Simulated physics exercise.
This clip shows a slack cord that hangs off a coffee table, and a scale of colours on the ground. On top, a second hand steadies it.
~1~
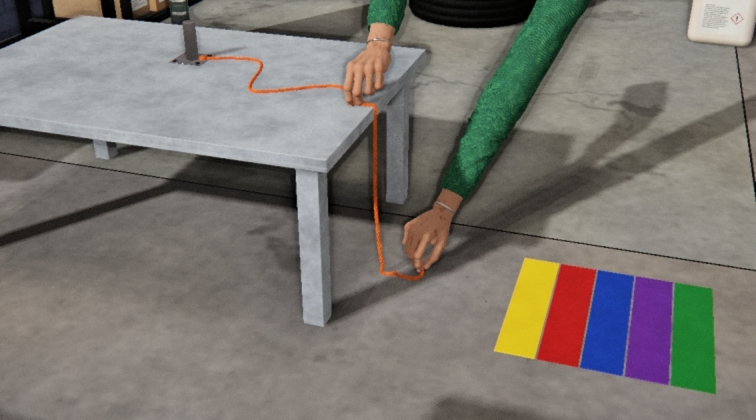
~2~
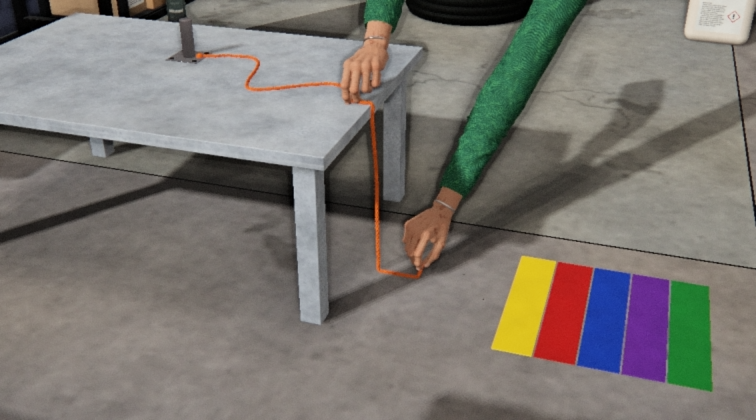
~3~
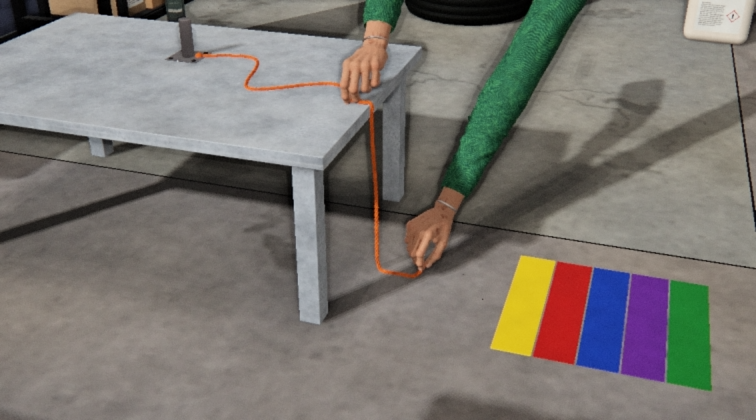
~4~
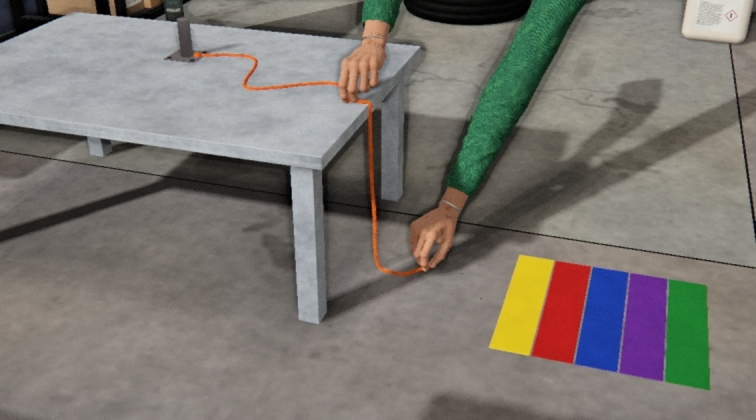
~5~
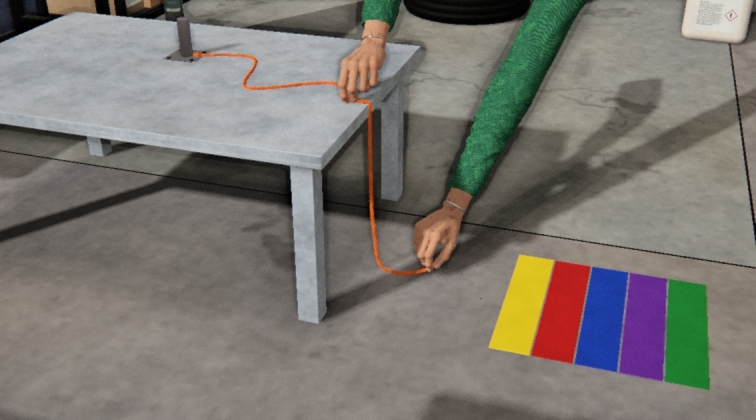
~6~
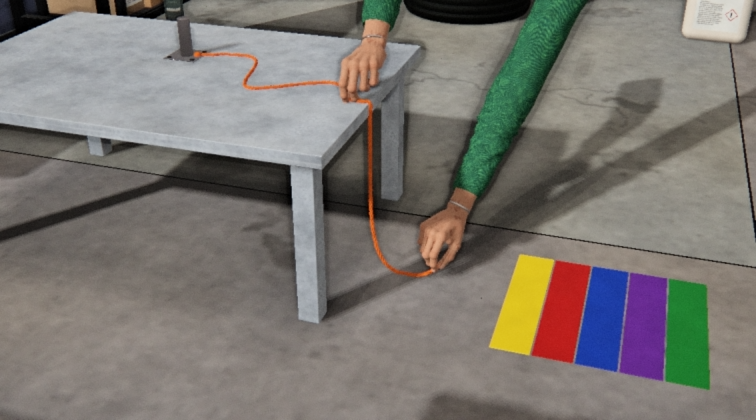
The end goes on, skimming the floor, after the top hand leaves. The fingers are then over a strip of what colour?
A purple strip.
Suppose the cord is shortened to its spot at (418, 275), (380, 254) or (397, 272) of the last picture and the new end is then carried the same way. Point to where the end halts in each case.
Cut 1: About (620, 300). Cut 2: About (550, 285). Cut 3: About (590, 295).
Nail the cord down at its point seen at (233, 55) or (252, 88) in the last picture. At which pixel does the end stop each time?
I'd put it around (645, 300) the first time and around (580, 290) the second.
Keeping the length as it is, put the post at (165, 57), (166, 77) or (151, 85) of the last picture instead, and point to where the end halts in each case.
The places come out near (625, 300), (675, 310) and (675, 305).
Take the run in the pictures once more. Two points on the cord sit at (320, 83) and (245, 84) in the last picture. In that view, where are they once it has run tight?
End positions: About (381, 100) and about (310, 80).
Soon after, end near (583, 292); over red.
After that, end near (628, 299); over purple.
At the stop, end near (654, 304); over purple. Over purple.
